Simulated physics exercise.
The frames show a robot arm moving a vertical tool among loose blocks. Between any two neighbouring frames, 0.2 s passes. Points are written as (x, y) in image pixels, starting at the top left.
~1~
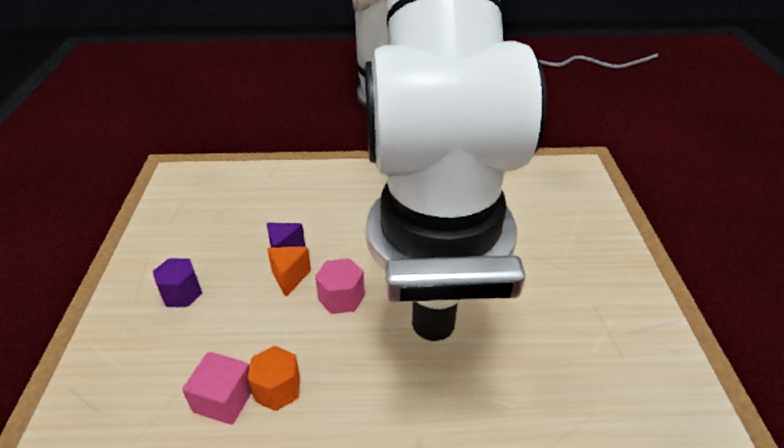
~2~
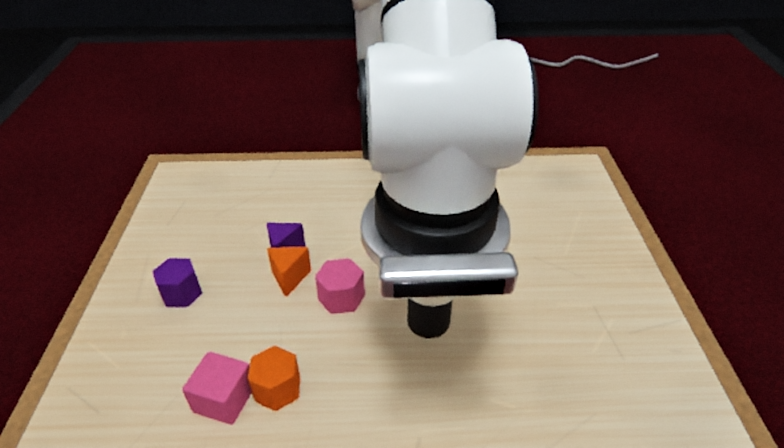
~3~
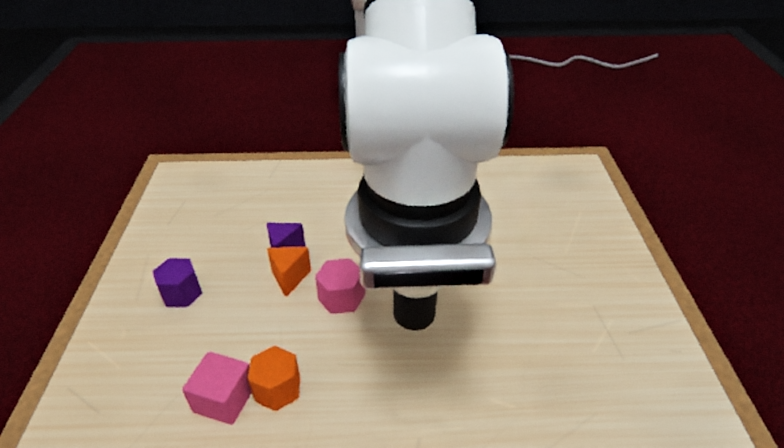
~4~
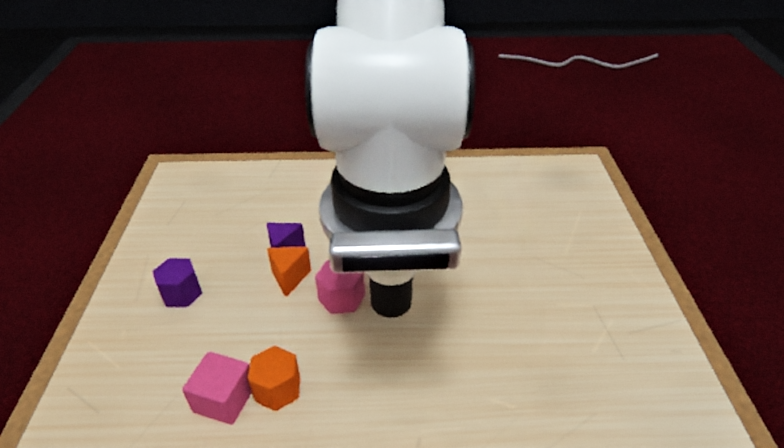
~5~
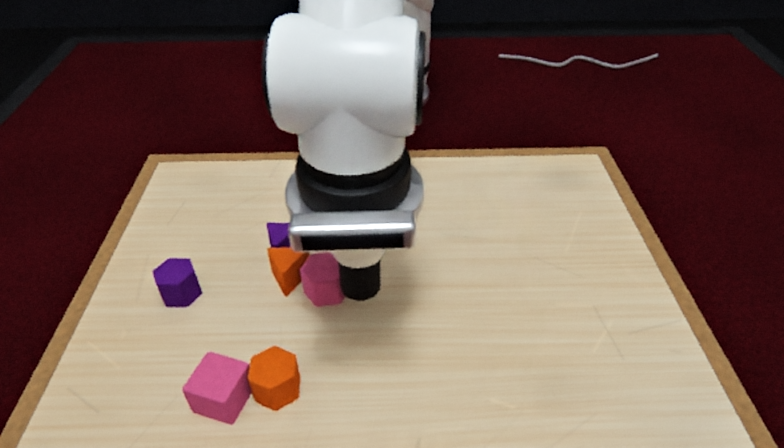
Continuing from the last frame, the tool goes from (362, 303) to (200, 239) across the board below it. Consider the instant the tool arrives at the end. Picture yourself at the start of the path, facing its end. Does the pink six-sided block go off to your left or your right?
Its shift is leftward.
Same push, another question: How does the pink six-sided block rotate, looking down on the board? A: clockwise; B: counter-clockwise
I choose B.
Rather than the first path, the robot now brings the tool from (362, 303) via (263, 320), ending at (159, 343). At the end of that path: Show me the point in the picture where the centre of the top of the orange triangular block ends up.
The middle of the upper face of the orange triangular block will lie at about (254, 243) in the picture.
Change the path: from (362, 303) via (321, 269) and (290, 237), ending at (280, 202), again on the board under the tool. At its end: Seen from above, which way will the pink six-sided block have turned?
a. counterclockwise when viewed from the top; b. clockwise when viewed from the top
(a)
The first path, step by step. One third of the way, tool (300, 263); purple triangular block (275, 223), turned 60° clockwise; orange triangular block (233, 242), turned 15° anticlockwise; pink six-sided block (264, 246).
Two thirds of the way, tool (245, 242); purple triangular block (274, 221), turned 75° clockwise; orange triangular block (177, 229), turned 20° anticlockwise; pink six-sided block (209, 229), turned 15° anticlockwise.
At the end, tool (195, 223); purple six-sided block unmoved; purple triangular block (274, 221), turned 75° clockwise; orange triangular block (122, 222), turned 40° anticlockwise; pink six-sided block (155, 214), turned 35° anticlockwise.
